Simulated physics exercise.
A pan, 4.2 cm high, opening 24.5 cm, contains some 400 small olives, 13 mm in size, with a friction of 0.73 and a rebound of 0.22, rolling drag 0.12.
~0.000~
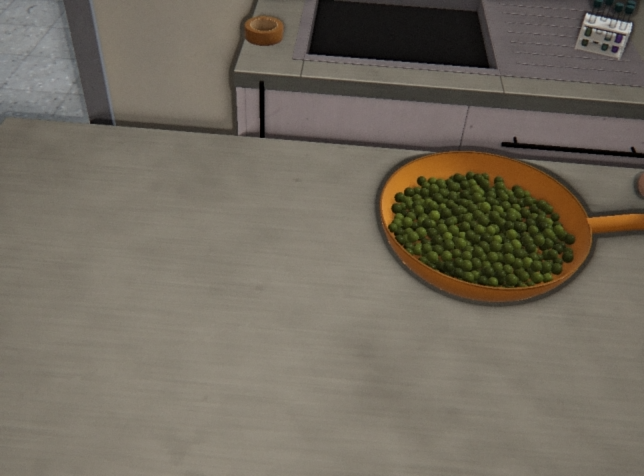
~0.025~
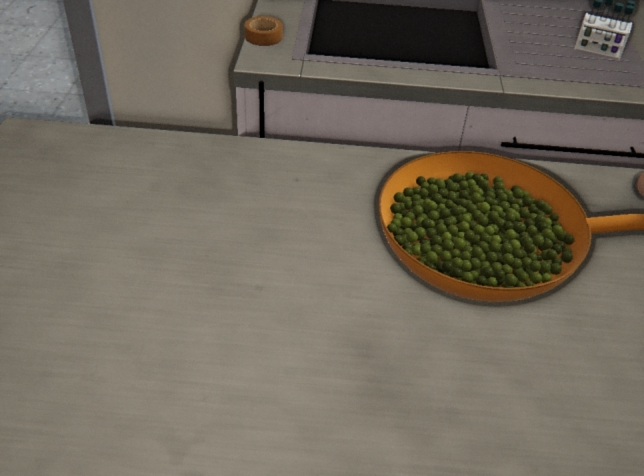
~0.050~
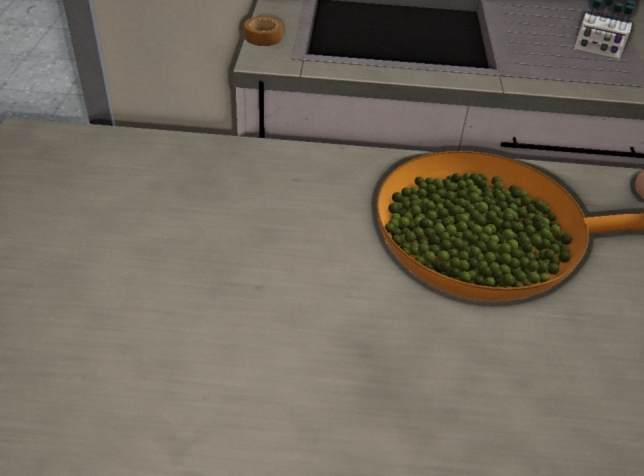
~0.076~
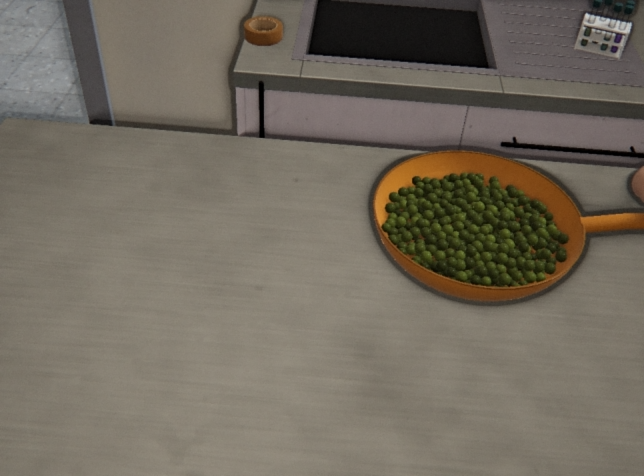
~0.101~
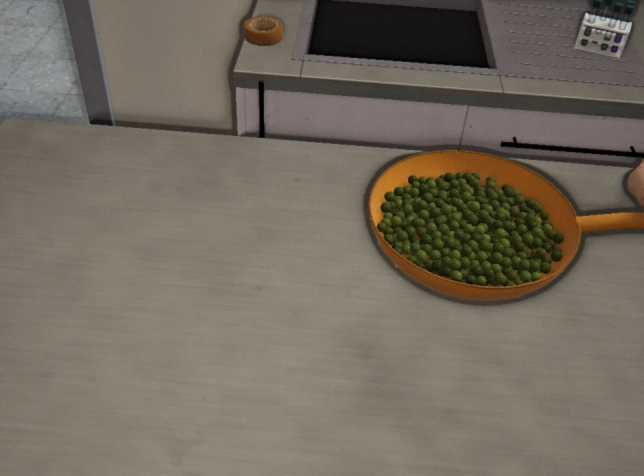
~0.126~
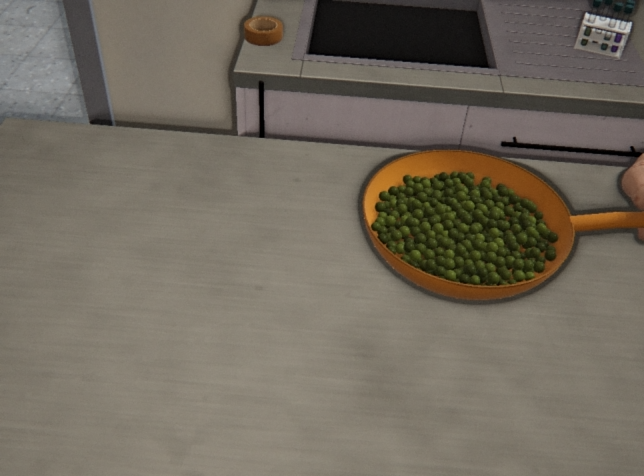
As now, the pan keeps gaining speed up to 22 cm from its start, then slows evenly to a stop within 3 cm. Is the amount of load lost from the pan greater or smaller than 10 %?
The share lost is a tenth or smaller.
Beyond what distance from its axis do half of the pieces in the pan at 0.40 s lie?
Around 7.0 centimetres.
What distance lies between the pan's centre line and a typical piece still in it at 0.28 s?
Distance: Roughly 7.0 centimetres.
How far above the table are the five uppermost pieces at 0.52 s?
About 20 cm above the table.
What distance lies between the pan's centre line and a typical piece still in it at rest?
Roughly 7.5 cm.
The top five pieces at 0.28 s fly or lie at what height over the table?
Height: Roughly 19 cm.
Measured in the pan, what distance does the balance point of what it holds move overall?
About 4.0 cm.
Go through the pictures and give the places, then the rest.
The first picture shows pan at (464, 286); tilt 0 degrees; moved 0.0 cm; leading edge at (381, 204); top of the load at (472, 178).
The second picture shows pan at (463, 286); tilt 0 degrees; moved 0.1 cm; leading edge at (380, 204); top of the load at (472, 178).
The third picture shows pan at (461, 286); tilt 0 degrees; moved 0.3 cm; leading edge at (378, 203); top of the load at (470, 178).
The fourth picture shows pan at (458, 286); tilt 0 degrees; moved 0.7 cm; leading edge at (374, 203); top of the load at (467, 178).
The fifth picture shows pan at (454, 286); tilt 0 degrees; moved 1.3 cm; leading edge at (370, 203); top of the load at (463, 178).
The sixth picture shows pan at (449, 285); tilt 0 degrees; moved 2.0 cm; leading edge at (364, 202); top of the load at (457, 177). Its speed is now 0.32 m/s.
After 0.28 s, tilt 0 degrees; pan 100 %; middle of all pieces near (398, 221).
Then, at 0.40 s, tilt 0 degrees; pan 100 %; middle of all pieces near (314, 214).
Then, at 0.52 s, tilt 0 degrees; pan 100 %; middle of all pieces near (244, 206).
Then, at 0.63 s, tilt 0 degrees; pan 100 %; middle of all pieces near (240, 206).
In the end, at 1.0 s, pan 100 %.
